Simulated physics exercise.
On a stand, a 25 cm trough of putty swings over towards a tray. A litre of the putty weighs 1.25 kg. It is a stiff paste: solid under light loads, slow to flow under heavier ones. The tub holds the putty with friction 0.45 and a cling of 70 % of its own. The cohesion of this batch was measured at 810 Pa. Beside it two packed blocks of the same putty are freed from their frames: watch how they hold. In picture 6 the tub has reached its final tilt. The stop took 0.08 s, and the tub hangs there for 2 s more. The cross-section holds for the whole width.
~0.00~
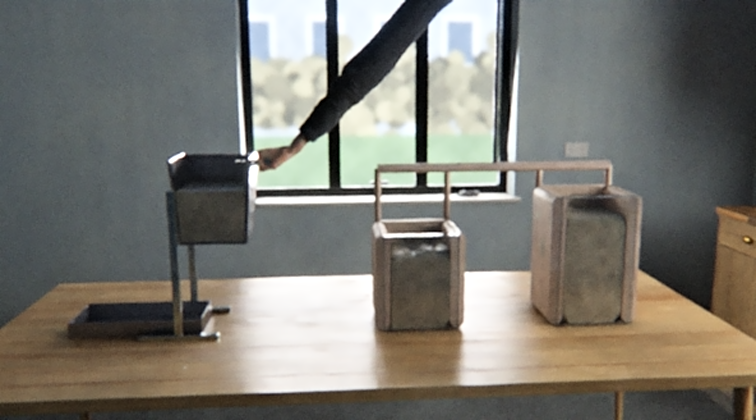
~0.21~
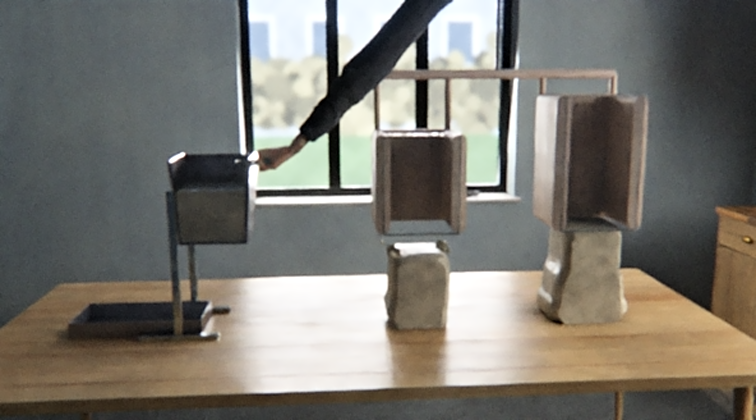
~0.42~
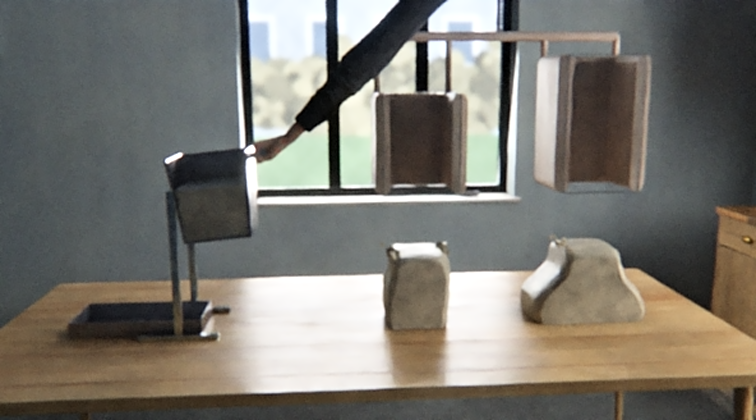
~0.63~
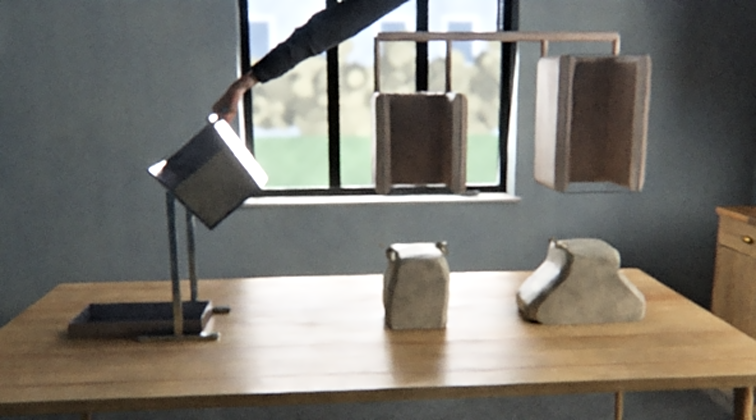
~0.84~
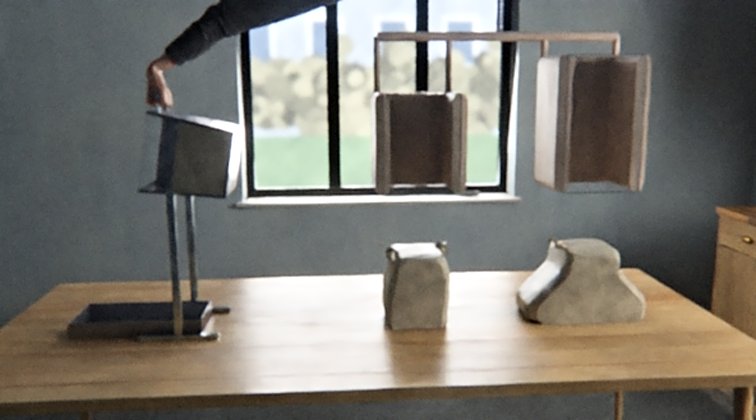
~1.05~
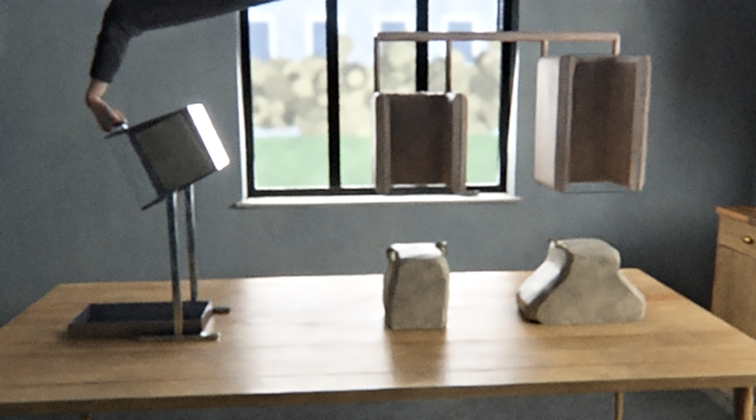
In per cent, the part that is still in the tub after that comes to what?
Expect roughly 0 %.
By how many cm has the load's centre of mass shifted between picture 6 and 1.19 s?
About 7 cm.
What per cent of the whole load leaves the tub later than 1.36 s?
Near 40 %.
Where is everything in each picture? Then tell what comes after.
The first picture shows handle-side rim at (247, 160), tilt 0 degrees; top of the putty at (233, 191); blocks stand 25 cm, 36 cm (left to right).
The second picture shows handle-side rim at (247, 160), tilt 0 degrees; top of the putty at (233, 191); blocks stand 24 cm, 32 cm (left to right).
The third picture shows handle-side rim at (243, 153), tilt 6 degrees; top of the putty at (241, 185); blocks stand 24 cm, 25 cm (left to right).
The fourth picture shows handle-side rim at (206, 120), tilt 40 degrees; top of the putty at (223, 148); blocks stand 24 cm, 24 cm (left to right).
The fifth picture shows handle-side rim at (147, 114), tilt 80 degrees; top of the putty at (180, 124); blocks stand 24 cm, 24 cm (left to right).
The sixth picture shows handle-side rim at (107, 139), tilt 113 degrees; top of the putty at (181, 115); blocks stand 24 cm, 24 cm (left to right).
After 1.19 s, the tub is at 113 degrees and holds 100 %.
After 1.36 s, the tub is at 113 degrees and holds 38 %.
After 1.53 s, the tub is at 113 degrees and holds 0 %.
After 1.70 s, the tub is at 113 degrees and holds 0 %.
After 3.05 s, at the end, the tub is at 113 degrees and holds 0 %.
